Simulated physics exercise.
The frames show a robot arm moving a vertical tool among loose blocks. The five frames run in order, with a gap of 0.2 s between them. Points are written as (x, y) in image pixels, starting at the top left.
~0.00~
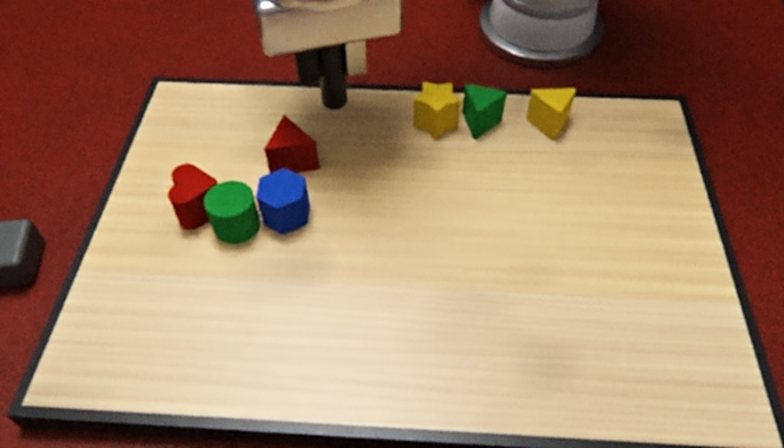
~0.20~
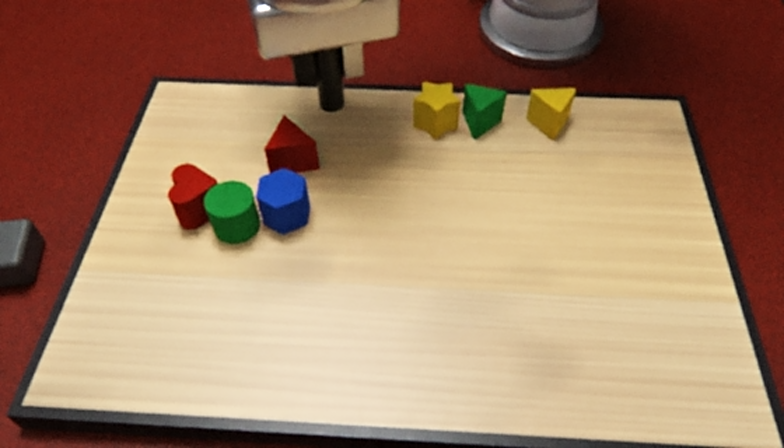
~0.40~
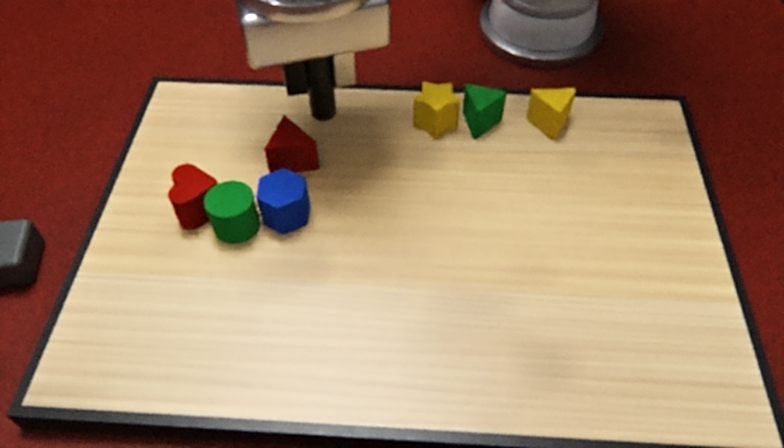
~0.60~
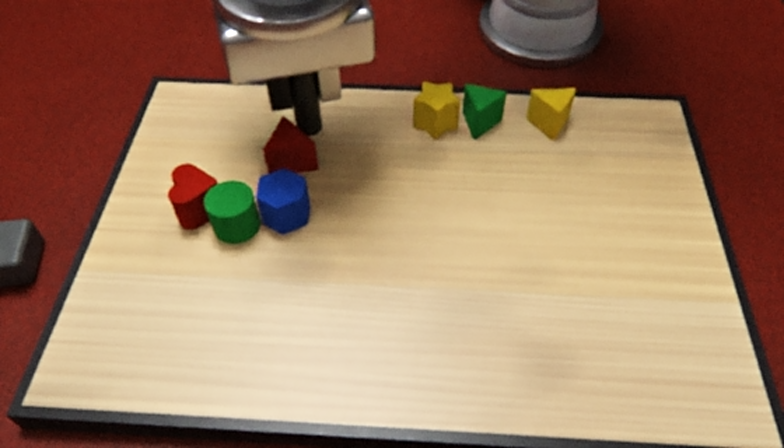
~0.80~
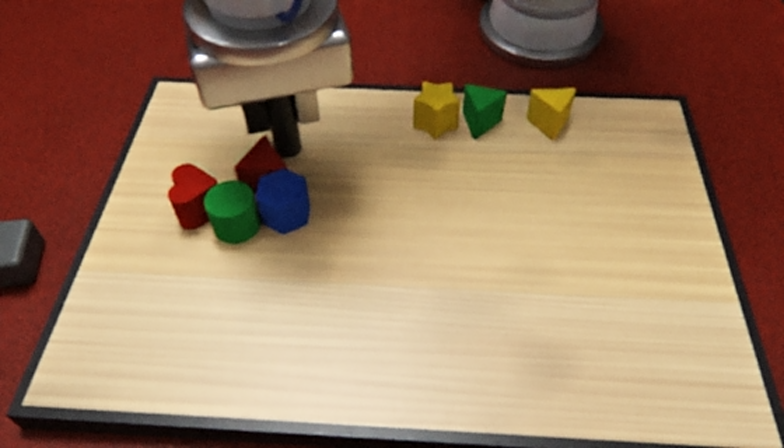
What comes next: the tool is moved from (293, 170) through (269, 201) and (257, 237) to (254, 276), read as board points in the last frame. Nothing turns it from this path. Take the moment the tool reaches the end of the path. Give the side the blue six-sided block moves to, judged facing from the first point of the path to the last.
It goes toward the left-hand side.
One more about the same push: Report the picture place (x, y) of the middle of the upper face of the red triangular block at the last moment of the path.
It ends at (229, 172).
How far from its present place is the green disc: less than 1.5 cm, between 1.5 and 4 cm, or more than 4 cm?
The answer is 1.5 to 4 cm.
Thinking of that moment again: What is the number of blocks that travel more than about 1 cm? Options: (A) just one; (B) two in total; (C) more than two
C (more than two)
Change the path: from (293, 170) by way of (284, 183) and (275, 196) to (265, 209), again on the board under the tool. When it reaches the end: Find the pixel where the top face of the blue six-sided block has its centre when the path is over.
I think it will end close to (278, 207).
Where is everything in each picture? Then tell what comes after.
Tool tip at (335, 102); block tops, red heart block at (189, 182); green disc at (229, 198); red triangular block at (288, 134); blue six-sided block at (281, 187), in the first frame.
Tool at (332, 104); blocks unchanged, in the second frame.
Tool at (324, 113); blocks unchanged, in the third frame.
Tool at (310, 128); blocks unchanged, in the fourth frame.
Tool at (289, 149); red heart block at (189, 182); green disc at (229, 198); red triangular block at (262, 155); blue six-sided block at (281, 187), in the fifth frame.
The first path, step by step. One third of the way, tool at (264, 180); red heart block at (185, 183); green disc at (221, 204); red triangular block at (233, 171), turned 25° clockwise; blue six-sided block at (280, 199), turned 20° anticlockwise.
Two thirds of the way, tool at (251, 217); red heart block at (185, 183); green disc at (209, 215); red triangular block at (229, 172), turned 35° clockwise; blue six-sided block at (286, 220), turned 60° anticlockwise.
At the end, tool at (248, 257); red heart block at (185, 183); green disc at (208, 215); red triangular block at (229, 172), turned 35° clockwise; blue six-sided block at (288, 222), turned 65° anticlockwise.
